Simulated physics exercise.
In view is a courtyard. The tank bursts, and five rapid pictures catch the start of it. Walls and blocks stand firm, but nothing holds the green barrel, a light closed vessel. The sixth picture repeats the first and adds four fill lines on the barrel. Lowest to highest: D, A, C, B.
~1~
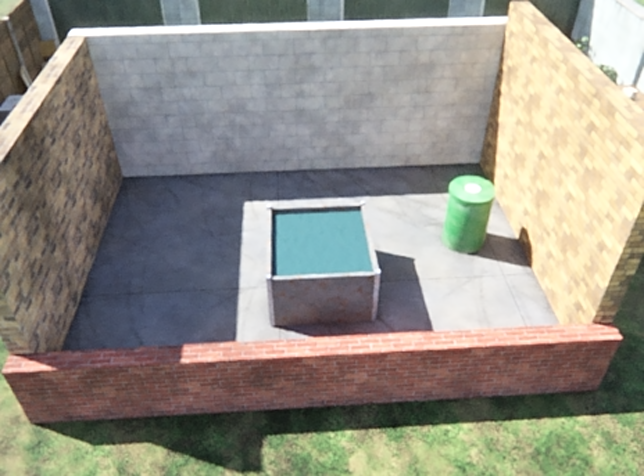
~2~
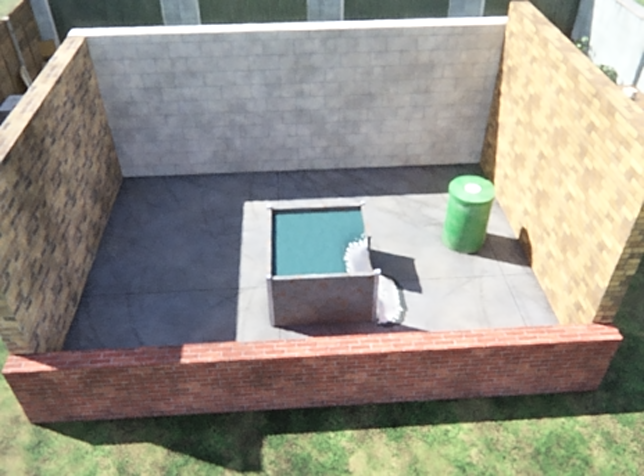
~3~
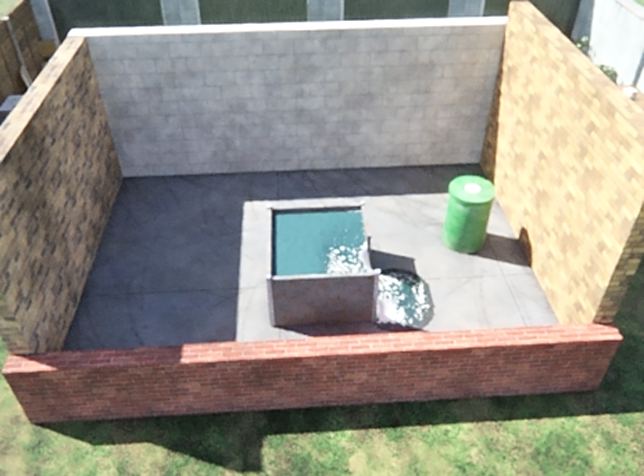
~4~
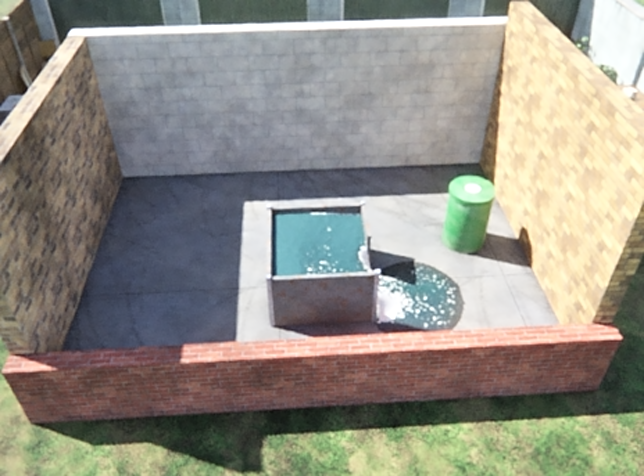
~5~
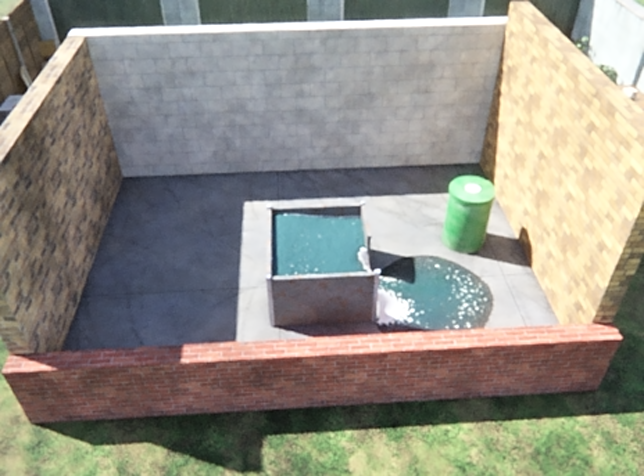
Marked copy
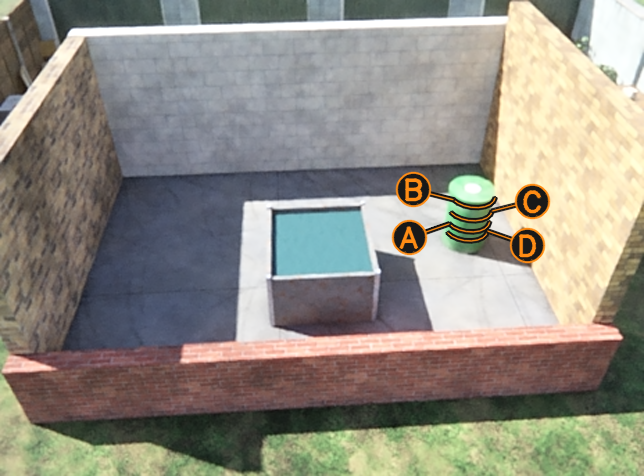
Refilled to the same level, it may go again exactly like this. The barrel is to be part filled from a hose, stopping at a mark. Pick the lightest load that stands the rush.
Mark D.
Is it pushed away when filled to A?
No.
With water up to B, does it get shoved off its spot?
No.
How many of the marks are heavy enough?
All four.
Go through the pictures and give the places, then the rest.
Lid of the green barrel at (473, 189); tank full, its middle at (319, 243).
Water covers 1 % of the ground and is seen nearest the barrel at (393, 297).
Water covers 3 % of the ground and is seen nearest the barrel at (407, 274).
Water covers 5 % of the ground and is seen nearest the barrel at (424, 267).
Lid of the green barrel at (473, 189); water covers 8 % of the ground and is seen nearest the barrel at (442, 262).
On the marked copy, A at (473, 231); B at (478, 207); C at (475, 220); D at (471, 240); from the bottom up D, A, C, B.
Choosing A, it does not move.
Choosing B, it does not move.
Choosing C, it does not move.
Choosing D, it shifts by a finger or two and stays.
